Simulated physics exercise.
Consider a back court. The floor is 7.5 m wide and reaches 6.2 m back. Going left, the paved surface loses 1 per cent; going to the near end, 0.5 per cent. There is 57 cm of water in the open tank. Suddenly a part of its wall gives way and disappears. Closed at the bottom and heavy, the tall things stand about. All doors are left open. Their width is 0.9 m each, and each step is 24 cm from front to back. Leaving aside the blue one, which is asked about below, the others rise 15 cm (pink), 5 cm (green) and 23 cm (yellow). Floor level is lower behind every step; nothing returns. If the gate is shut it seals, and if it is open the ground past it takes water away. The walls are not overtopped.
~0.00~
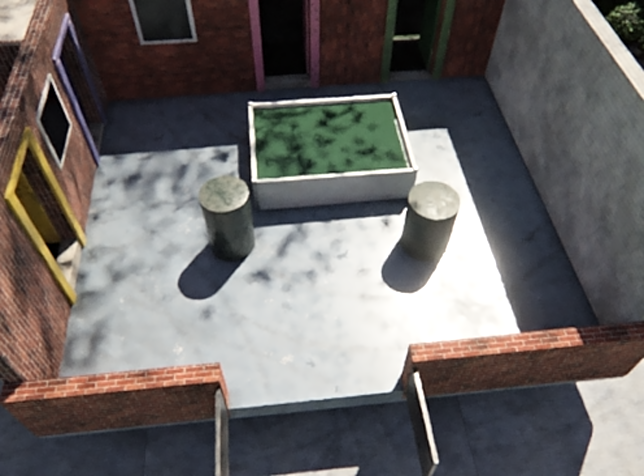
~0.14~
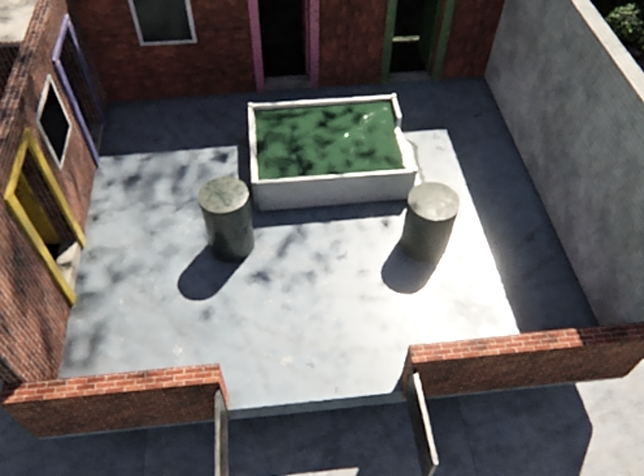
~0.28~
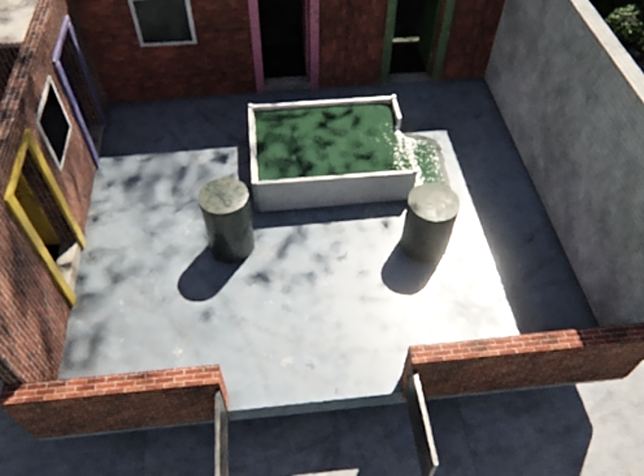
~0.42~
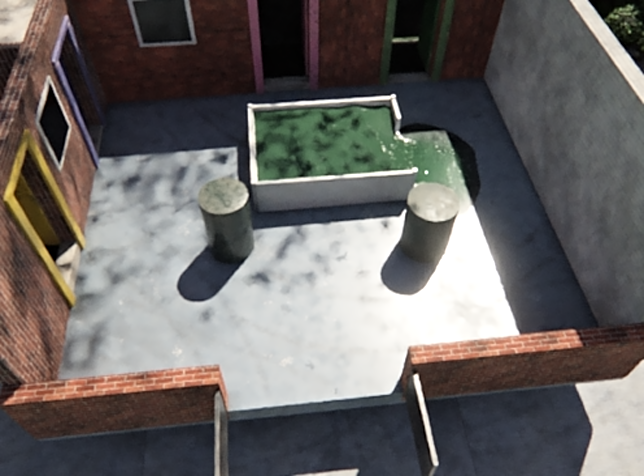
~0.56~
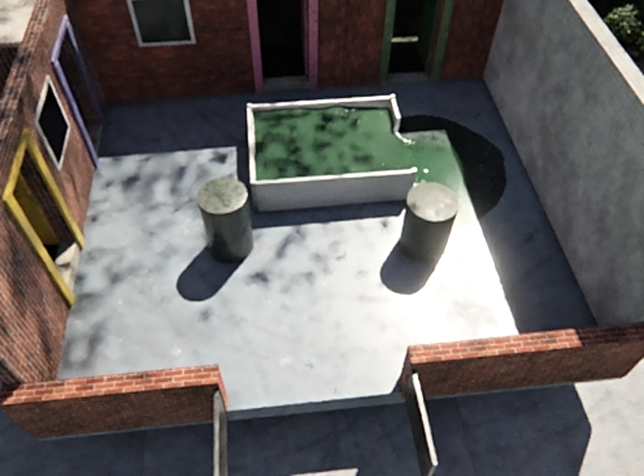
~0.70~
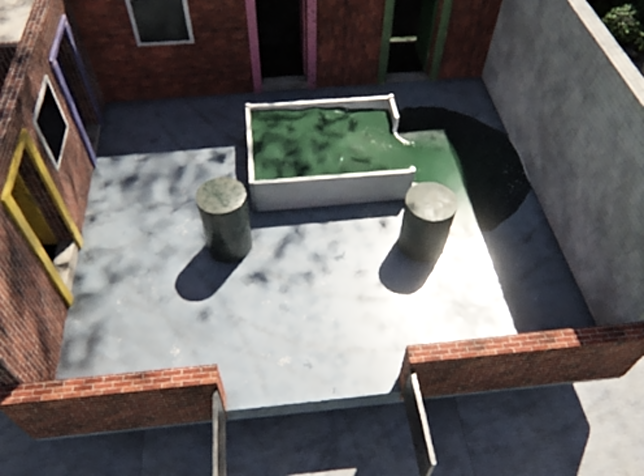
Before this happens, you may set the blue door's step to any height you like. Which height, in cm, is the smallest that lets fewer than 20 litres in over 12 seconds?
The smallest is roughly 7.5 cm.
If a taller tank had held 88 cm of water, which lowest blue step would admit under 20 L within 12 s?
Minimum height: Approx. 13.5 cm.
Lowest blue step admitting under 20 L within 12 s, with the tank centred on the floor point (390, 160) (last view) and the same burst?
In this case, 8.0 cm or so.
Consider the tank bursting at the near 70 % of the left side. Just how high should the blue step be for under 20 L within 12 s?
Close to 17 cm at the least.
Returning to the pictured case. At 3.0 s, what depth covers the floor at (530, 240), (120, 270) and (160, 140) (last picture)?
16, 0 and 0 cm, respectively.
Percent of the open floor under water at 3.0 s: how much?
Wet share: Around 30 %.
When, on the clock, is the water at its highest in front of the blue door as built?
Approximately 7.5 s.
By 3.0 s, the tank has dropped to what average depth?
The average depth is some 26 cm.
After 1.4 s water covers 15 % of the floor, deepest (32 cm) near (517, 167); it has not reached the blue door.
After 3.0 s water covers 30 % of the floor, deepest (30 cm) near (584, 342); it has not reached the blue door.
After 12.0 s water covers 95 % of the floor, deepest (12 cm) near (56, 385); 9 cm at the blue door, 8 litres in over its 9 cm step.
At the blue door as built, the water arrived by 5.9 s and peaked near 11 cm at 7.4 s.
Run again over the same 12 s with other heights there, 38 litres in over 6.5 cm, 11 litres over 8.5 cm. The limit of 20 litres is kept from about 7.5 cm up.
